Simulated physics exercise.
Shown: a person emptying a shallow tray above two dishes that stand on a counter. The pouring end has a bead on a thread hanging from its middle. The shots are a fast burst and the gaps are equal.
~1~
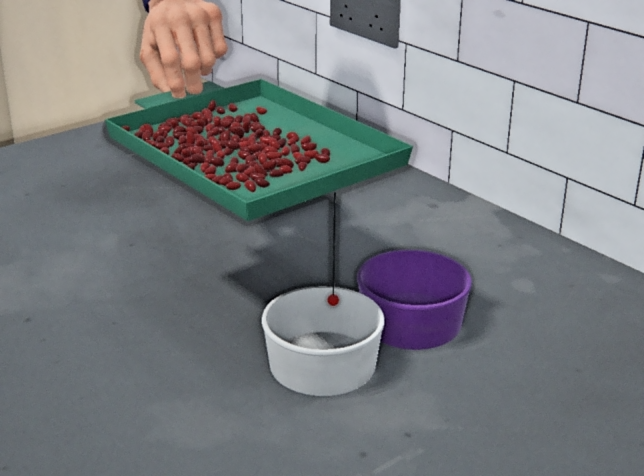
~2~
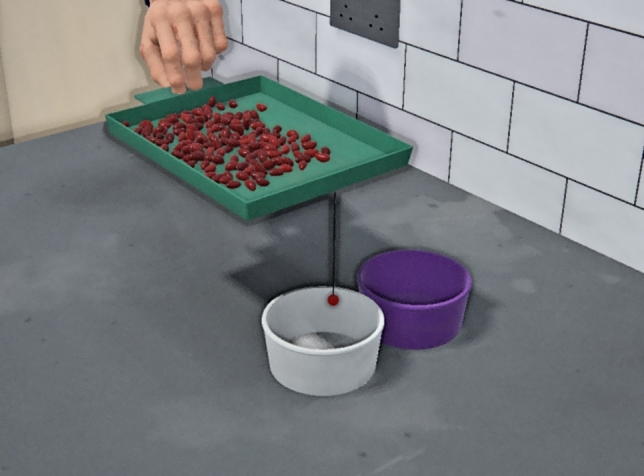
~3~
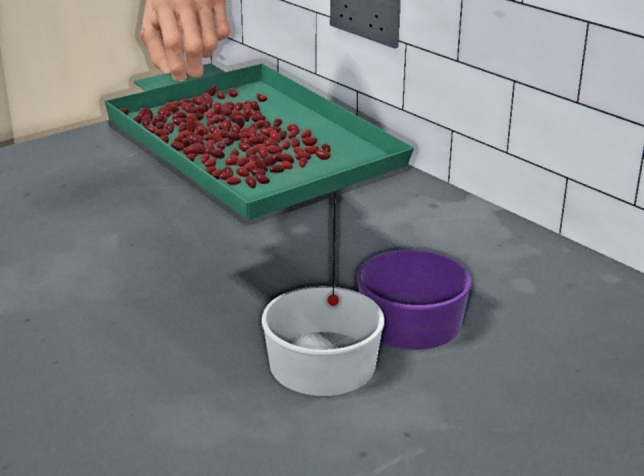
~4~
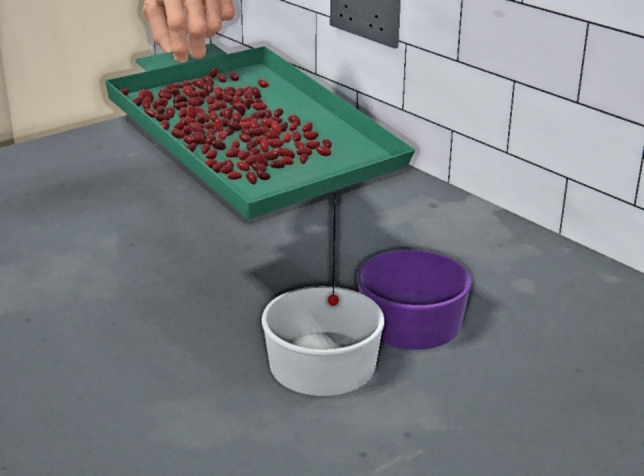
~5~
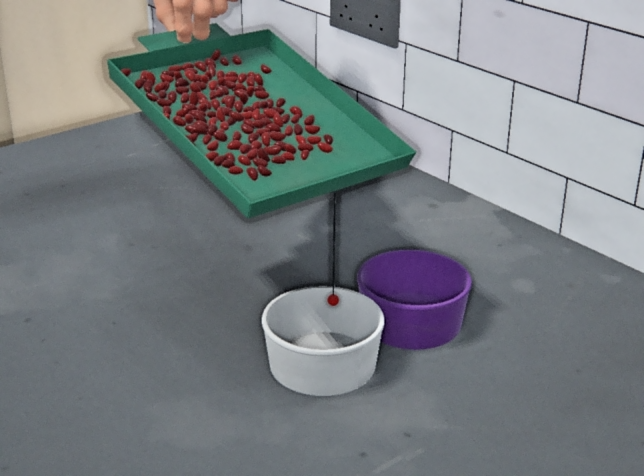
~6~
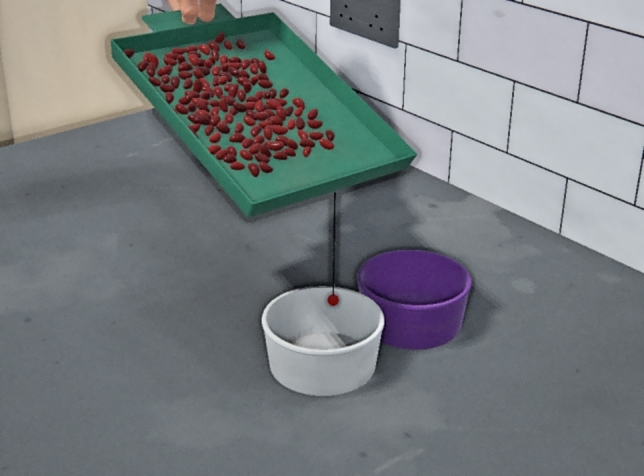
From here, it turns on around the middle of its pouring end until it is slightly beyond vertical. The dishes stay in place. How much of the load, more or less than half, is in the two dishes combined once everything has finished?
Less than half.
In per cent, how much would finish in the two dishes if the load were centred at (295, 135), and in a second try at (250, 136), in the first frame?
About 20 % and 20 %.
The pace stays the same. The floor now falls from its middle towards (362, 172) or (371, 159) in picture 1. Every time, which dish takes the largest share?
1: The dish to the right. 2: The dish to the right.
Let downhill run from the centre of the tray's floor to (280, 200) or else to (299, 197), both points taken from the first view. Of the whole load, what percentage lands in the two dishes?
Well, 20 percent for one and then 10 percent for the other.
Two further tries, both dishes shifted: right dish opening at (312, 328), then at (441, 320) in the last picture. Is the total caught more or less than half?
First try: Lower than half; second try: Higher than half.
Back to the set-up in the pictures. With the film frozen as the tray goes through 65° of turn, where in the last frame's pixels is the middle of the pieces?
I'd put the middle close to (324, 146).
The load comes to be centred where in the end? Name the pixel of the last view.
Once it all stops, the middle lies near (407, 393).
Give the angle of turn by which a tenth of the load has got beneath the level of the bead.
Roughly 100 degrees at that moment.
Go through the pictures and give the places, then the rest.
The first frame shows corners of the pouring end at (247, 200) and (408, 146), level; middle of the load at (222, 145), kidney beans; left dish at (361, 363); right dish at (452, 318); bead on its thread at (333, 300).
The second frame shows corners of the pouring end at (248, 200) and (409, 146), level; middle of the load at (222, 142).
The third frame shows corners of the pouring end at (249, 200) and (409, 147), tipped barely, level across its low end; middle of the load at (222, 134).
The fourth frame shows corners of the pouring end at (250, 200) and (411, 149), tipped a little, level across its low end; middle of the load at (223, 123).
The fifth frame shows corners of the pouring end at (252, 200) and (412, 151), tipped clearly, level across its low end; middle of the load at (225, 111).
The sixth frame shows corners of the pouring end at (253, 200) and (413, 153), tipped clearly, level across its low end; middle of the load at (228, 100); left dish at (361, 363); right dish at (452, 318).
Soon, tray tipped steeply; nearly all on the tray; a stray few in the air.
A while on, tray tipped past a quarter turn; most on the tray; a stray few in the left dish; a stray few in the right dish; a small part outside both; a small part in the air.
Towards the end, tray tipped past a quarter turn; a small part in the left dish; a small part in the right dish; most outside both.
Finally, tray tipped past a quarter turn; a small part in the left dish; a small part in the right dish; most outside both.
